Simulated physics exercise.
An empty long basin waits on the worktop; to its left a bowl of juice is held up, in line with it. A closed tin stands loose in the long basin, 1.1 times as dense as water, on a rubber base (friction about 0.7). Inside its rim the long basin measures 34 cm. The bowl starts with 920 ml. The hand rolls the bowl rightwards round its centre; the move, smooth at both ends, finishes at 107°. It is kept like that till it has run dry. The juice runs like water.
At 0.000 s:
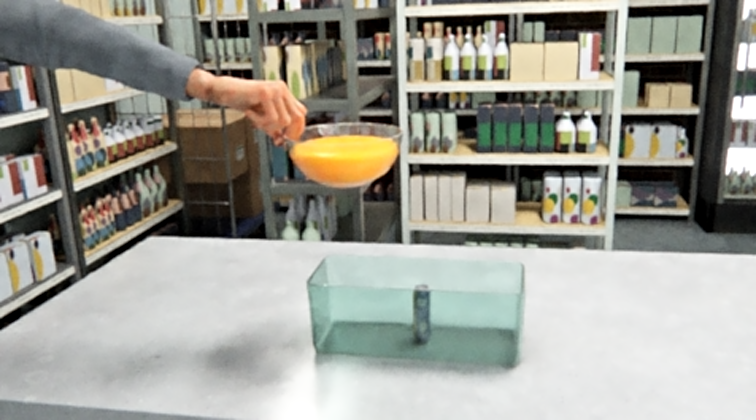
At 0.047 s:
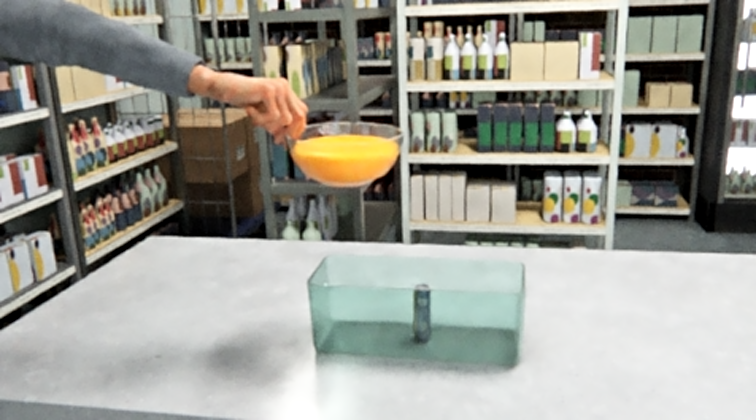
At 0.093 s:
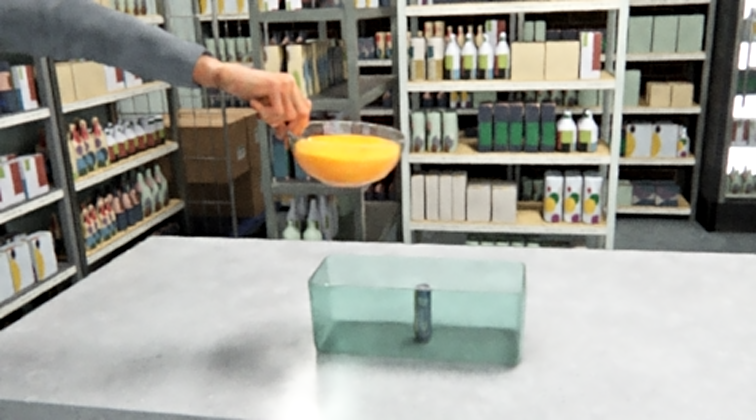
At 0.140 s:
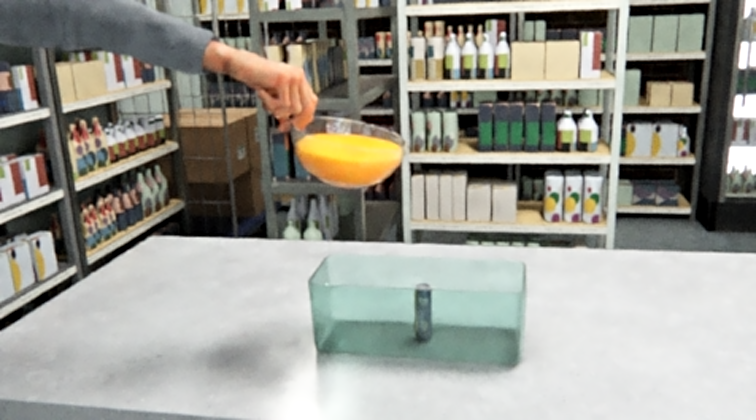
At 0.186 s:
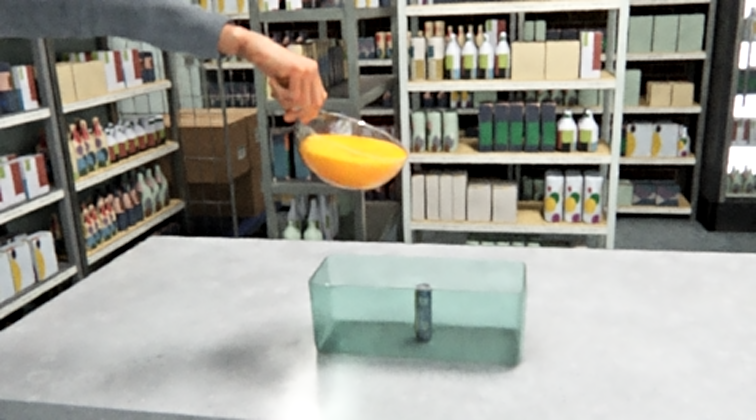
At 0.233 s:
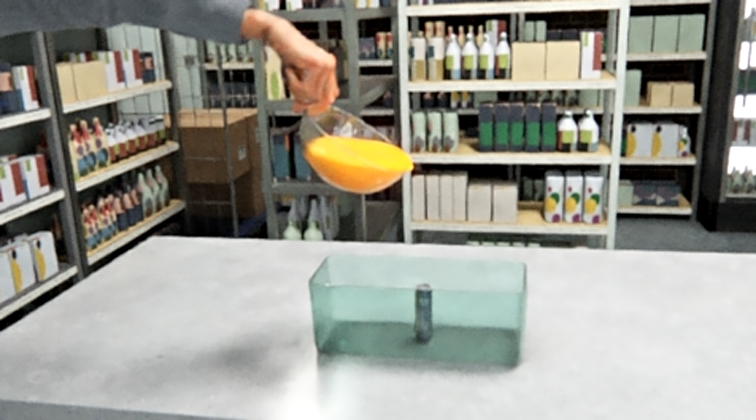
We see a hand holding a glass bowl of orange juice above a clear green-tinted basin with a small dark cylinder standing inside; the hand gradually tilts the bowl rightwards until the juice reaches its right rim.
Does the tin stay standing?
The tin stays up.
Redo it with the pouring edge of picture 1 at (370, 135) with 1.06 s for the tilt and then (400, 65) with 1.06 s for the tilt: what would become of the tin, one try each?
First it goes over; then it topples.
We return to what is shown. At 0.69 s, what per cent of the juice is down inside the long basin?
About 82 per cent.
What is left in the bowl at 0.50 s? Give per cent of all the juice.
Near 7 in a hundred.
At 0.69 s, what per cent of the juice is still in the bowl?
Near 0 in a hundred.
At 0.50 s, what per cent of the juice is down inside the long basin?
Near 34 in a hundred.
By 0.50 s the tilt is 98° and 7 per cent is still to pour; the tin stands where it began.
By 0.69 s the tilt is 107° and 0 per cent is still to pour; the tin stands where it began.
By 0.89 s the tilt is 107° and 0 per cent is still to pour; the tin stands where it began.
By 1.11 s the tilt is 107° and 0 per cent is still to pour; the tin stands where it began.
At rest the tin stands where it began.
